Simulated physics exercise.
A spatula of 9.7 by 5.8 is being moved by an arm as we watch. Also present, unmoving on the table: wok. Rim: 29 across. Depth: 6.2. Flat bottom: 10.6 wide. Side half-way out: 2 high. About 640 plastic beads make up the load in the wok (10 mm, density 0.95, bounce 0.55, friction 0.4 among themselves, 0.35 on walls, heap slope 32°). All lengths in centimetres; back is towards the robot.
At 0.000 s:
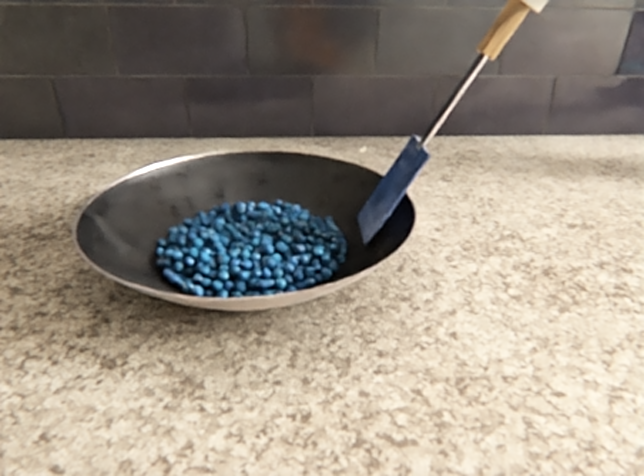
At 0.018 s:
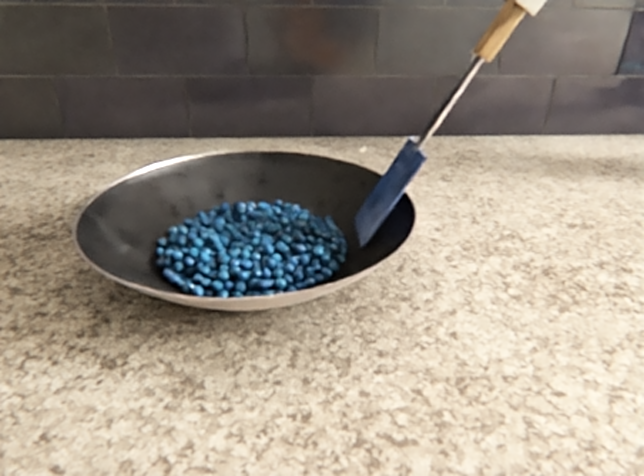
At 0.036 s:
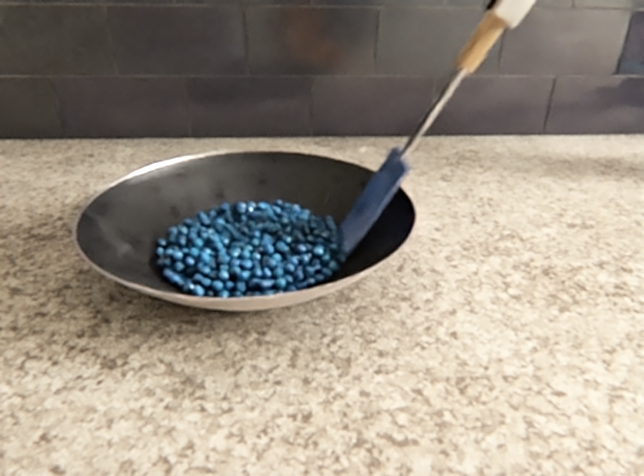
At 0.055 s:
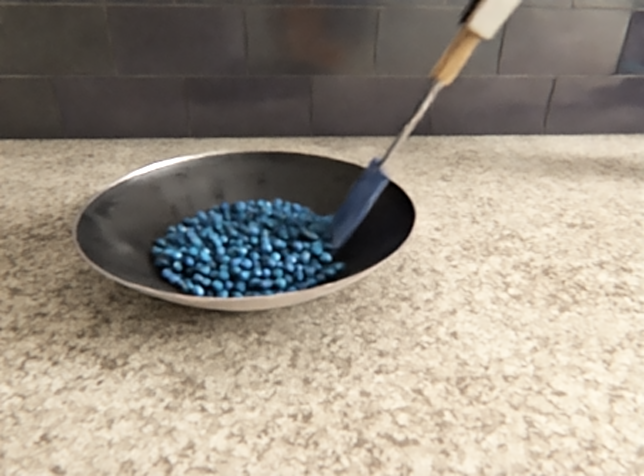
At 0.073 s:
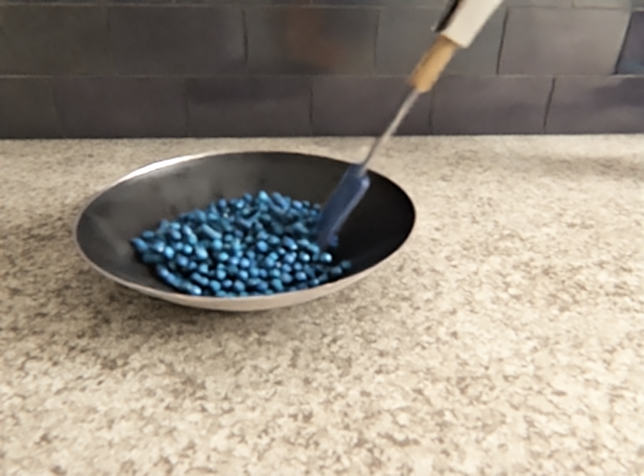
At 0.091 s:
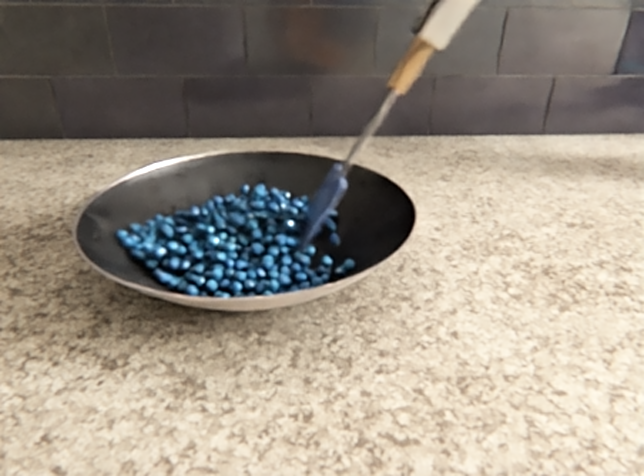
An arm lowered a blue spatula with a wooden handle into a dark wok on a speckled counter, then pushed it leftward through the shiny blue beads, shoving them toward the left side.
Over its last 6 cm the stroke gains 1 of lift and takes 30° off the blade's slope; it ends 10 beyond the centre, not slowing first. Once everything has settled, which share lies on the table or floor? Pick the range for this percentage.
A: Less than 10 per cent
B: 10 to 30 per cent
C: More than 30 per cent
B.
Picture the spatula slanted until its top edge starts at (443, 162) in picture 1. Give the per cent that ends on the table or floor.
15 percent or thereabouts.
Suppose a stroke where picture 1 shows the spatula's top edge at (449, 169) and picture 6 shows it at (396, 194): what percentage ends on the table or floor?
Close to 0 in a hundred.
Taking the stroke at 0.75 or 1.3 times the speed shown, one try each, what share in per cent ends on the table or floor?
Around 15 per cent, then around 25 per cent, would end on the table or floor.
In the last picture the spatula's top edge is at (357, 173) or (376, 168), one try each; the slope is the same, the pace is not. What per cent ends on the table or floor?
Around 15 per cent, then around 5 per cent.
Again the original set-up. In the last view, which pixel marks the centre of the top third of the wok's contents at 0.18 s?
Near (167, 222).
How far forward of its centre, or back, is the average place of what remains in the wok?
It sits near 3.0 centimetres ahead of centre.
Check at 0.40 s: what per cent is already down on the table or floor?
It comes to some 15 in a hundred.
After 0.14 s, sloping 60°, highest piece 6 above the table; 635 in the wok.
After 0.18 s, sloping 51°, highest piece 7 above the table; 635 in the wok.
After 0.40 s, sloping 30°, highest piece 8 above the table; 513 in the wok, 93 on the table or floor, 29 on the blade or in flight.
After 1.45 s, sloping 30°, highest piece 6 above the table; 511 in the wok, 124 on the table or floor.
At rest, 511 in the wok, 124 on the table or floor. That is 20 % on the table or floor.
